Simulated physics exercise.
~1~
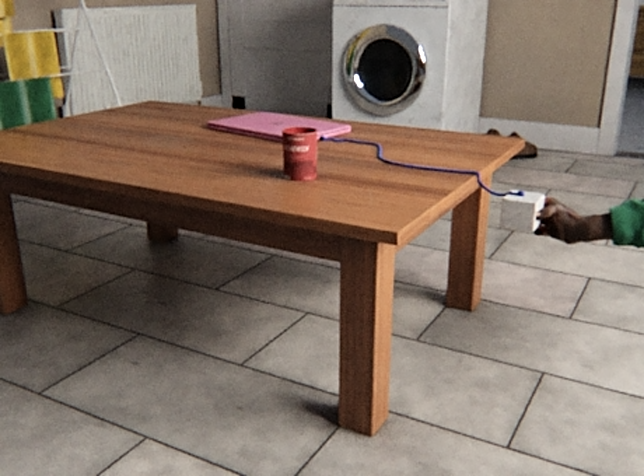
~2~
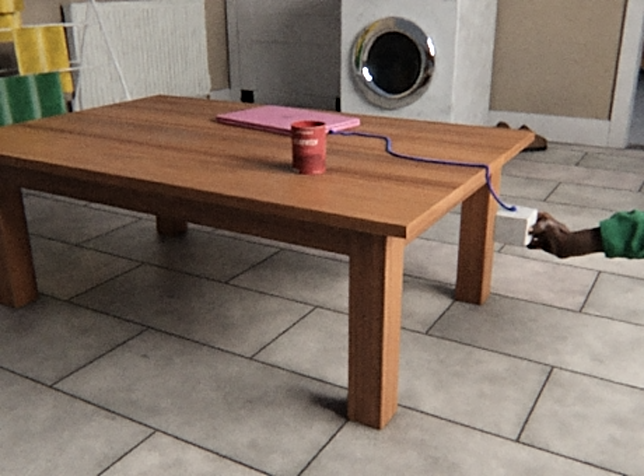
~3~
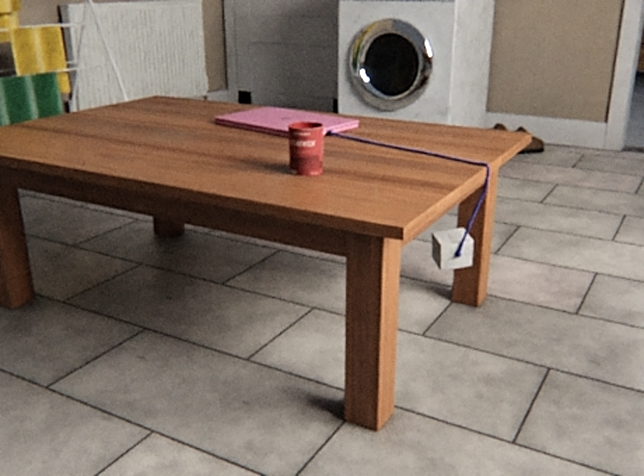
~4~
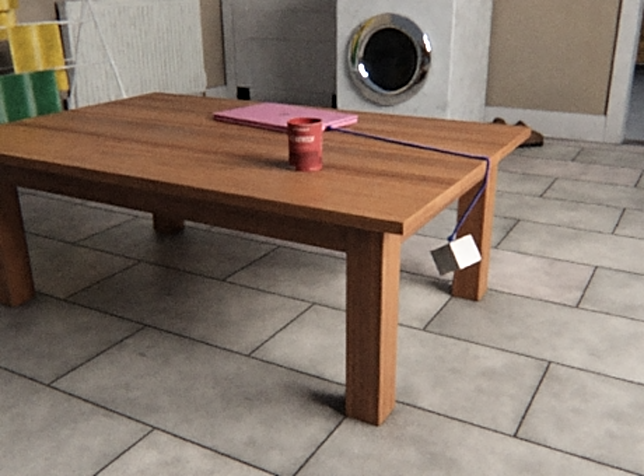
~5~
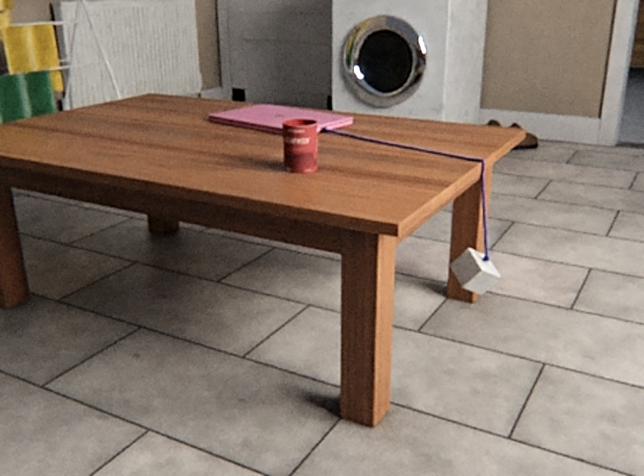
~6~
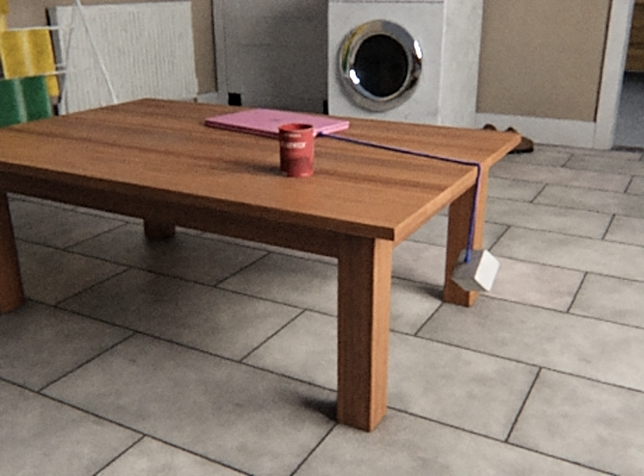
A white block on a dark blue string is held by a hand in a green sleeve, just off the right side of a wooden table in a tiled room with a front-loading washing machine behind, seen from slightly above by a gently swaying camera. A pink laptop lies toward the back of the tabletop, with a red cup in front of it. The hand lets go and withdraws, and the block swings down and left below the table edge, turning as the string pulls straight. It then swings back to the right. At the end it hangs beside the far right leg, while the laptop and cup stay in place.
